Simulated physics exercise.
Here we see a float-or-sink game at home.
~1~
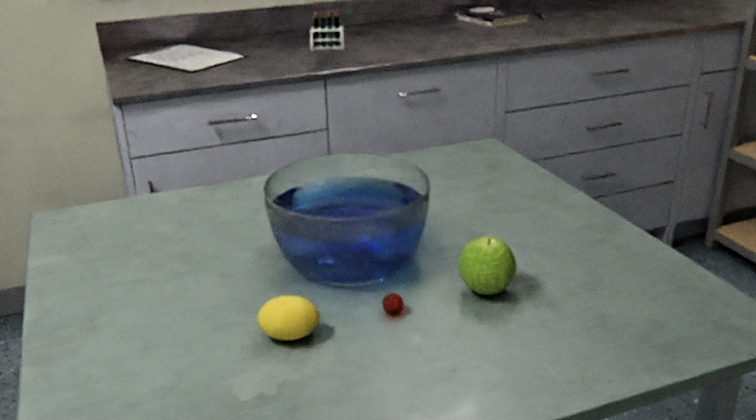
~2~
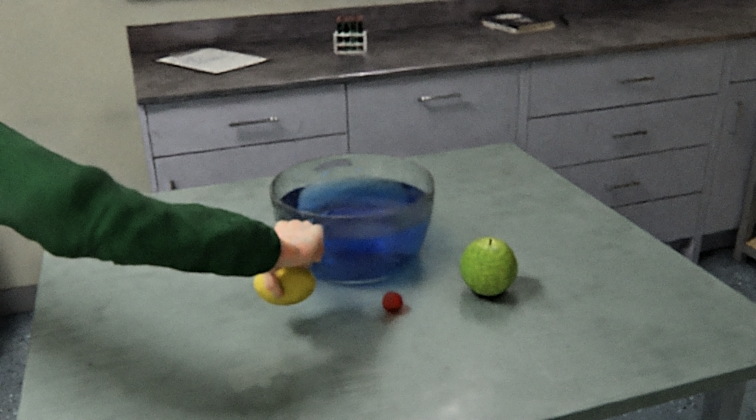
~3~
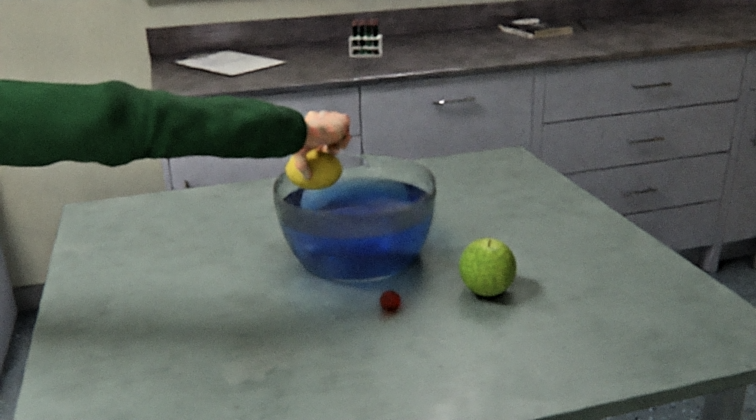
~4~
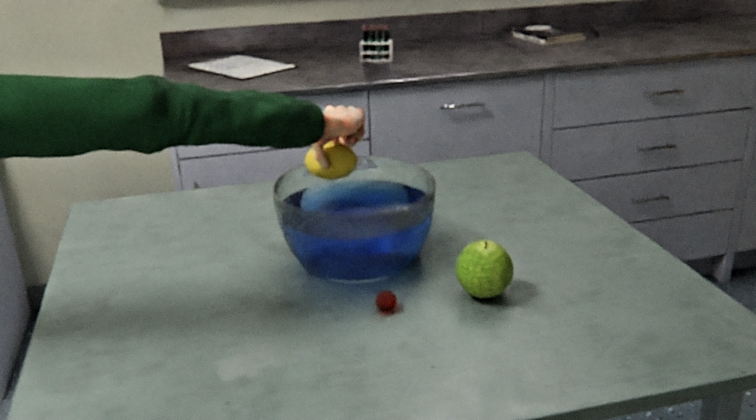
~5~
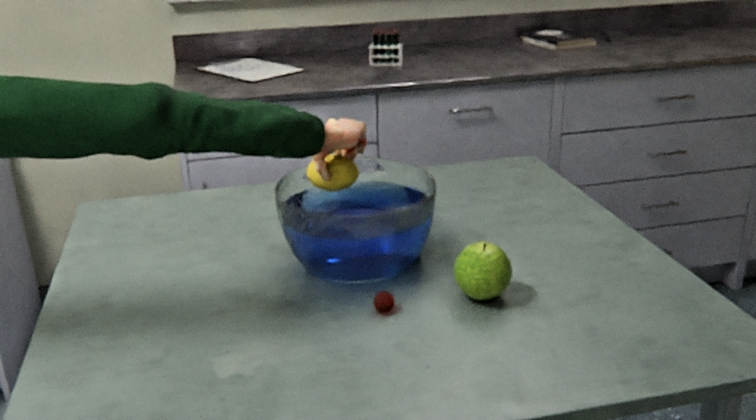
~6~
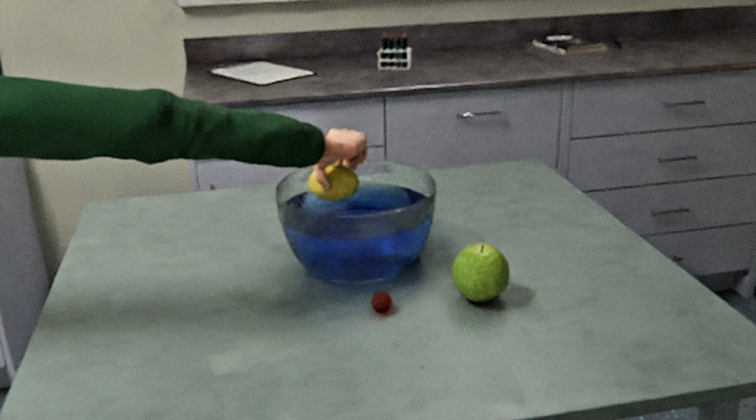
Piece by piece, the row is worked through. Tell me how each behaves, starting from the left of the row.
Okay - the left one won't go under, the middle one won't stay up, the right one won't go under.
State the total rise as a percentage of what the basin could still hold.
Close to 22 %.
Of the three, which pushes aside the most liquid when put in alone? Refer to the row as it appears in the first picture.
Answer: The right-hand body.
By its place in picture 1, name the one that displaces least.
Recorded: The centre position.
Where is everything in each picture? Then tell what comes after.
The row from the left; lemon (289, 318); glass marble (393, 304); apple (487, 265), in the first picture.
A hand picks up the lemon; lemon (285, 283); apple (489, 266), in the second picture.
It is carried over; lemon (314, 170); glass marble (390, 301), in the third picture.
It is above the basin; lemon (331, 161); apple (484, 269), in the fourth picture.
It comes down; lemon (333, 172); glass marble (384, 302), in the fifth picture.
It is just over the surface; lemon (333, 183); glass marble (381, 302); apple (481, 273), in the sixth picture.
Shortly, the lemon bobs at the top.
Then, the glass marble ends at the bottom.
At the finish, the apple bobs at the top; afloat, lemon and apple.
